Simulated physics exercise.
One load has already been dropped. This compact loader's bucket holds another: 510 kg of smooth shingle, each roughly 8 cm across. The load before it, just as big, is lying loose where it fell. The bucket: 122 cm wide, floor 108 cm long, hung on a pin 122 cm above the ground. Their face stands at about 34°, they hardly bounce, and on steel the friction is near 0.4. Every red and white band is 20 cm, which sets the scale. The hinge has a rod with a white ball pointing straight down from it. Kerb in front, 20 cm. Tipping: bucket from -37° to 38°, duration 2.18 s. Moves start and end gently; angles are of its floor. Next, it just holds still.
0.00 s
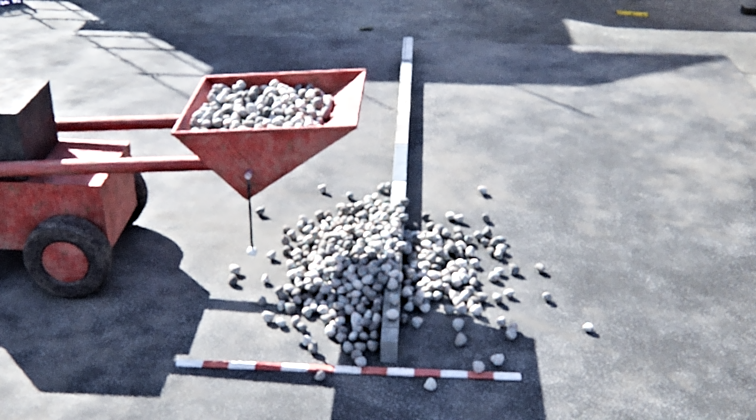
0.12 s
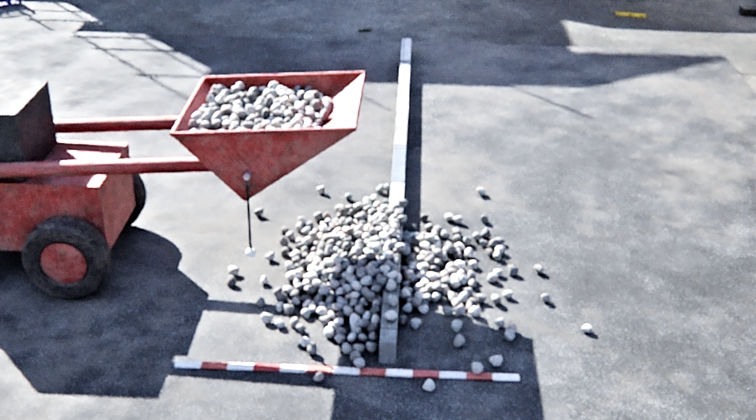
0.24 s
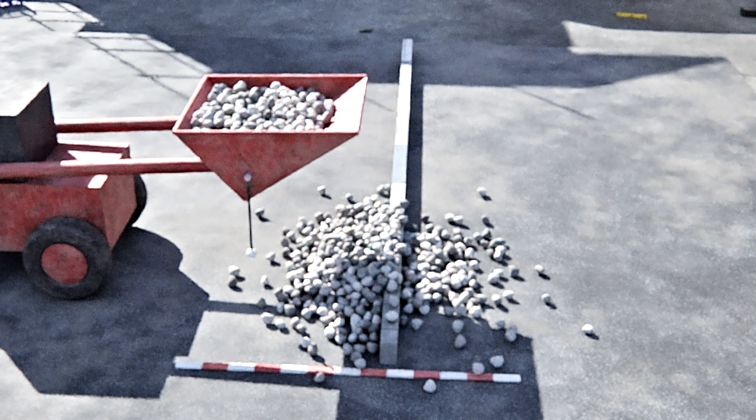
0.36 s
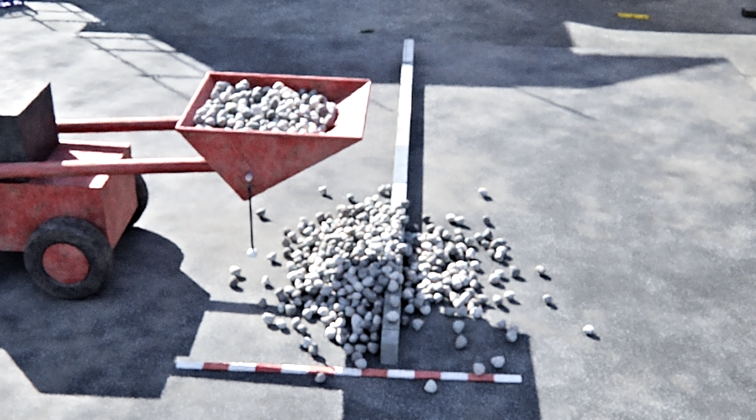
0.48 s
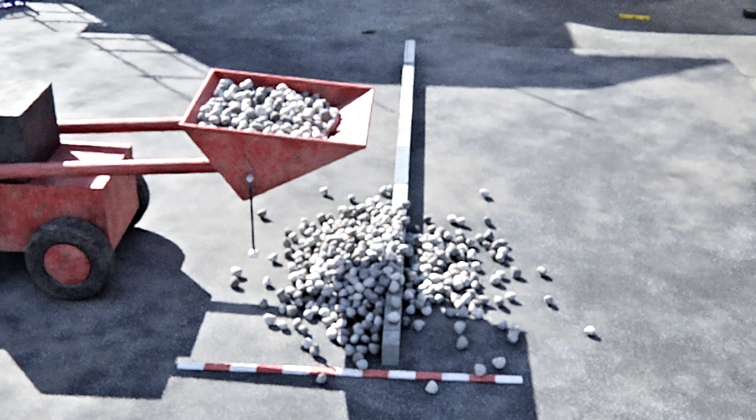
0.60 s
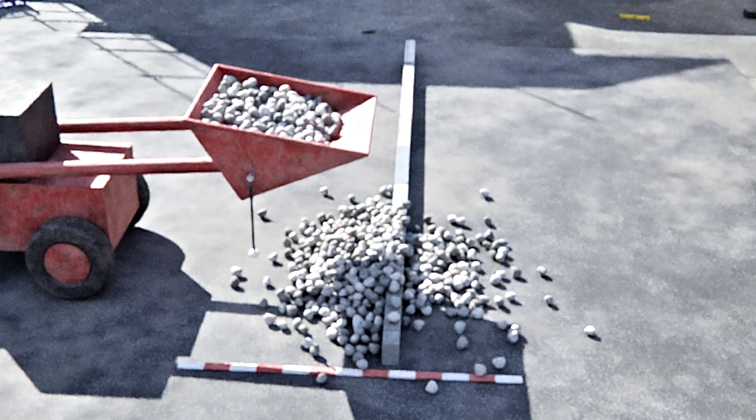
A red loader's bucket full of grey stones slowly tilts forward beside a loose stone pile.
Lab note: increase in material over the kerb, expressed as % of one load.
Increase: 39 %.
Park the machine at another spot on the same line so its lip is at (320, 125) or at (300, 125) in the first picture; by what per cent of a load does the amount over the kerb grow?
Some 10 percent first and 0 percent second.
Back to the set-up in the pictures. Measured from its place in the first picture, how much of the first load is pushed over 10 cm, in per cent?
I'd put it at about 20 per cent.
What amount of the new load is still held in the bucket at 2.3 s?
20 % still inside.
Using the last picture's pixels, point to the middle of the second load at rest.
They come to rest centred about (376, 256).
After 1.6 s the floor is at 26°; in per cent of one load, 95 in the bucket, 82 on this side of the kerb, 22 over the kerb; the foremost stones are at (528, 285).
After 2.3 s the floor is at 38°; in per cent of one load, 22 in the bucket, 139 on this side of the kerb, 38 over the kerb; the foremost stones are at (528, 285).
After 2.6 s the floor is at 38°; in per cent of one load, 1 in the bucket, 145 on this side of the kerb, 54 over the kerb; the foremost stones are at (528, 285).
After 5.4 s the floor is at 38°; in per cent of one load, 0 in the bucket, 139 on this side of the kerb, 61 over the kerb; the foremost stones are at (542, 290). Net gain over the kerb, 39.
